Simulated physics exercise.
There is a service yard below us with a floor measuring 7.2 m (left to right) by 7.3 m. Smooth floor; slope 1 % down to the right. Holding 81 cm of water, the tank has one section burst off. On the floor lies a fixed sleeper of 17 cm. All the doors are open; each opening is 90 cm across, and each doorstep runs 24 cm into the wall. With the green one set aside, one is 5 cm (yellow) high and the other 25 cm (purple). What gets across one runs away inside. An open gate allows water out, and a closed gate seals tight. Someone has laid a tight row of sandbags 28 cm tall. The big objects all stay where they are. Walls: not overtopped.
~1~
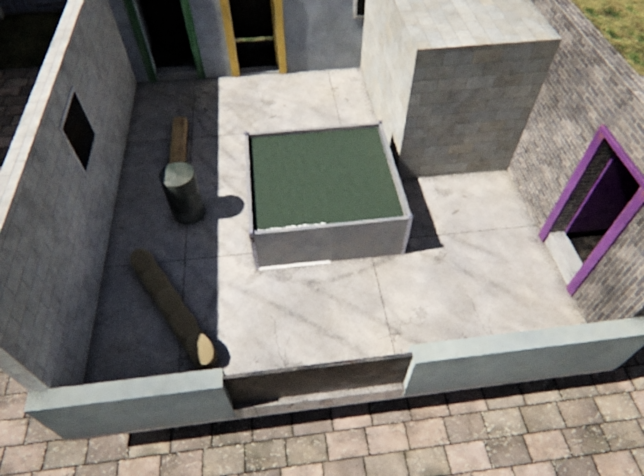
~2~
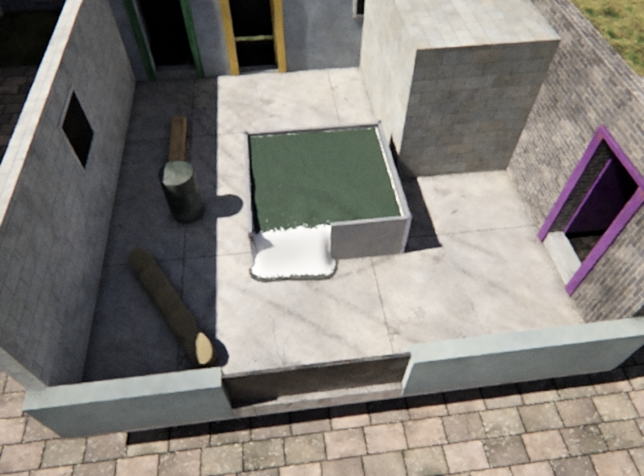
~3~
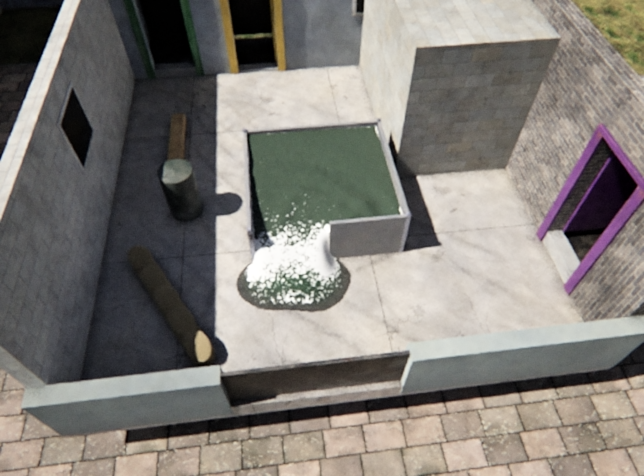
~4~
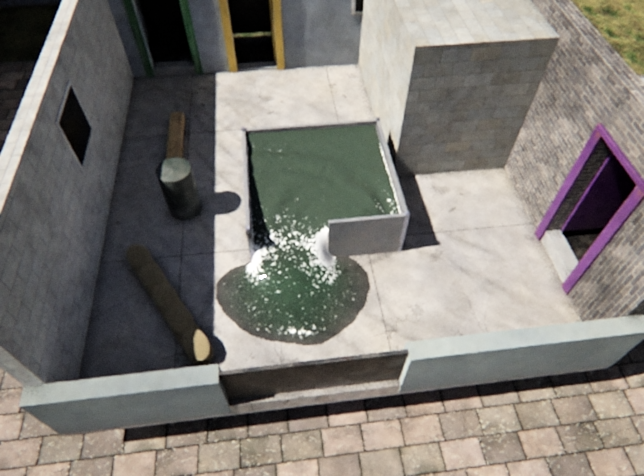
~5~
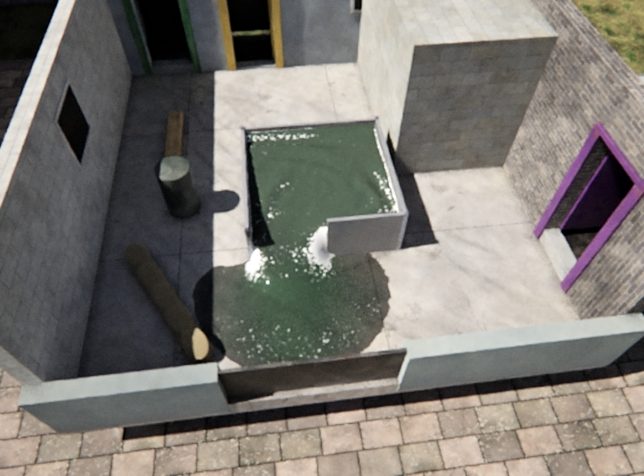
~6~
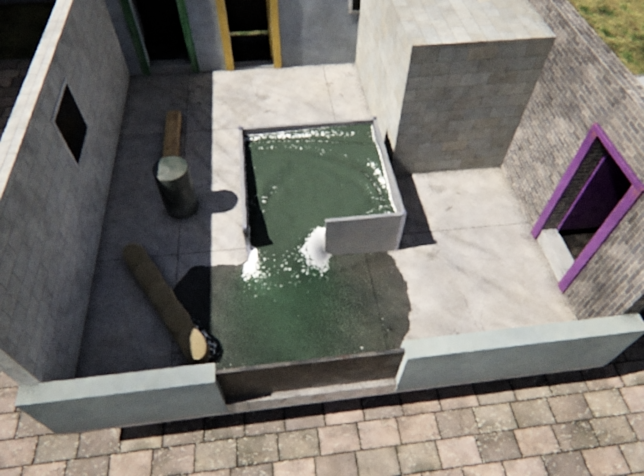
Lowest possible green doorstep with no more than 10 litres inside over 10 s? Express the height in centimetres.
I would say 12.5 cm.
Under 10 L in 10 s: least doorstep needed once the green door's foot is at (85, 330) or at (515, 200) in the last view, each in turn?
You'd want roughly 20 cm there first, then roughly 20 cm.
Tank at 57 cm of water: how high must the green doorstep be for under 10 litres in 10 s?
It would take a step of about 6.5 cm.
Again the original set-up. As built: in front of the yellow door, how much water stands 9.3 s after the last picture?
About 4.5 centimetres.
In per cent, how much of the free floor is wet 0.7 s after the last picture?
20 %.
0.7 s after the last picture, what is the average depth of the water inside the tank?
57 cm, roughly.
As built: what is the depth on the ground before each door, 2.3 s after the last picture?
Depths in cm: Yellow 0, purple 24, green 0.
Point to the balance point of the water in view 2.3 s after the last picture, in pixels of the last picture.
Centre of mass: About (308, 258) px.
Then, 0.7 s after the last picture water covers 20 % of the floor, deepest (52 cm) near (239, 385); it has not reached the green door.
Then, 2.3 s after the last picture water covers 45 % of the floor, deepest (34 cm) near (279, 380); it has not reached the green door.
Then, 9.3 s after the last picture water covers 95 % of the floor, deepest (24 cm) near (497, 176); 11 cm at the green door, 0 litres in over its 19 cm doorstep.
At the green door as built, the water peaked near 14 cm, 4.5 s after the last picture.
Run again over the same 10 s with other heights there, 19 litres in over 11 cm, 2 litres over 15 cm. The limit of 10 litres is kept from about 12.5 cm up.
